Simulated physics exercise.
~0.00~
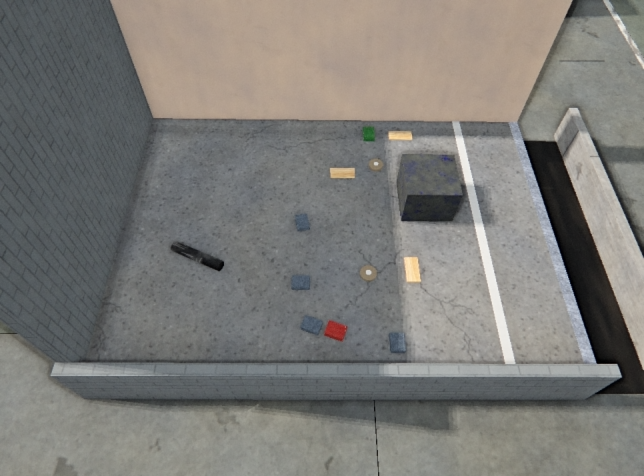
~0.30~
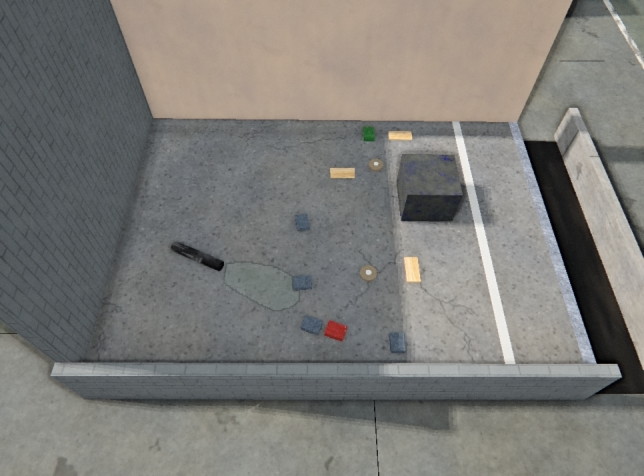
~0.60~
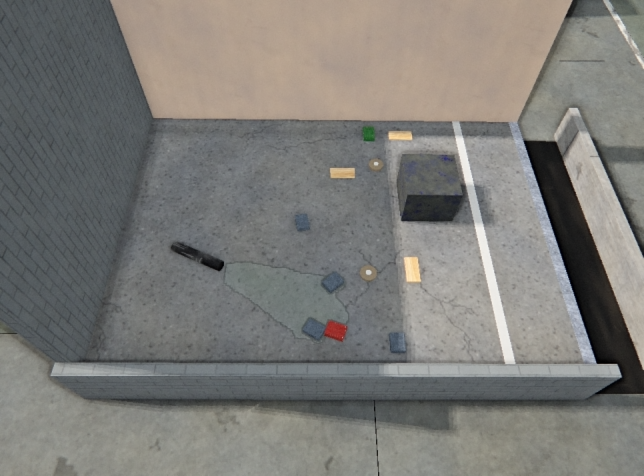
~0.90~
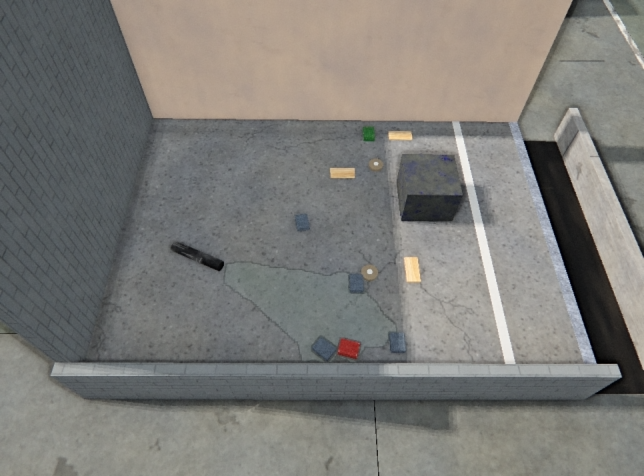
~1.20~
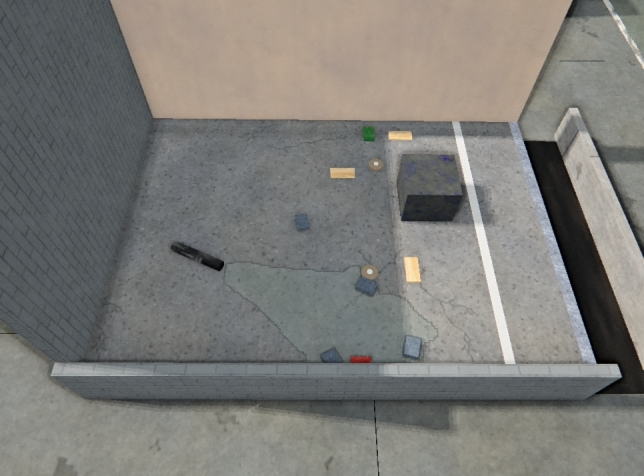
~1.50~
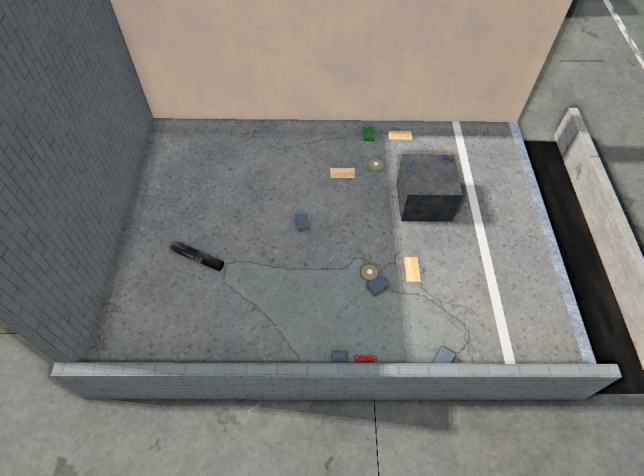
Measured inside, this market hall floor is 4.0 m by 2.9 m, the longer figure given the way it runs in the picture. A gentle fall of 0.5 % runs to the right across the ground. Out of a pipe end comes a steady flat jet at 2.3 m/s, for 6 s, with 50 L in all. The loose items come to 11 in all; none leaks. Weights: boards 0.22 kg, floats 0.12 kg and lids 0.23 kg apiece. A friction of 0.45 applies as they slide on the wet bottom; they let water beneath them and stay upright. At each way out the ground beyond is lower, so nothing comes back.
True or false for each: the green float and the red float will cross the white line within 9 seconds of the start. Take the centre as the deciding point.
Green float: False; red float: True.
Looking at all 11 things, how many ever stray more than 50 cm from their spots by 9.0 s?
Tally: 4.
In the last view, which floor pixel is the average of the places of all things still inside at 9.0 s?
They average out to somewhere around (371, 203).
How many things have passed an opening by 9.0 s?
The number I get is 3.
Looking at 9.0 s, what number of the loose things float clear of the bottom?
It comes to 0 of them.
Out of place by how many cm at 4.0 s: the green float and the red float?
Close to 0 cm for the first and 140 cm for the second.
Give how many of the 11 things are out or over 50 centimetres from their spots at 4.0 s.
The number by then is 4.
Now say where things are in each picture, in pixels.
In the first frame, the green float at (369, 132) rests on the ground; the red float at (336, 330), on the bottom; 0.0 m2 under water; 0 of 11 have shifted.
In the second frame, the green float at (369, 132) rests on the ground; the red float at (336, 330), on the bottom; 0.2 m2 under water; 0 of 11 have shifted.
In the third frame, the green float at (369, 132), on the bottom; the red float at (336, 330) rests on the ground; 0.4 m2 under water; 1 of 11 have shifted.
In the fourth frame, the green float at (369, 132), on the bottom; the red float at (349, 347) rests on the ground, 18 cm from its start; water covers 0.6 m2; 3 of 11 have shifted.
In the fifth frame, the green float at (369, 132), on the bottom; the red float at (361, 364), on the bottom, 35 cm from its start; water covers 0.9 m2; 4 of 11 have shifted.
In the sixth frame, the green float at (369, 132), on the bottom; the red float at (366, 364), afloat, 37 cm from its start; 1.1 m2 under water; 4 of 11 have shifted.
After 2.1 s the green float is near (369, 132), 0.0 m from its start, aground; the red float is near (384, 364), 0.5 m from its start, afloat; 1 of 11 are over the mark; 2 afloat.
After 4.0 s the green float is near (369, 132), 0.0 m from its start, aground; the red float is near (503, 360), 1.3 m from its start, afloat; 1 of 11 are over the mark; 2 afloat.
After 6.3 s the green float is near (369, 132), 0.0 m from its start, aground; the red float has gone out; 3 of 11 are over the mark; 0 afloat.
After 9.0 s the green float is near (369, 132), 0.0 m from its start, aground; the red float has gone out; 3 of 11 are over the mark; 0 afloat.
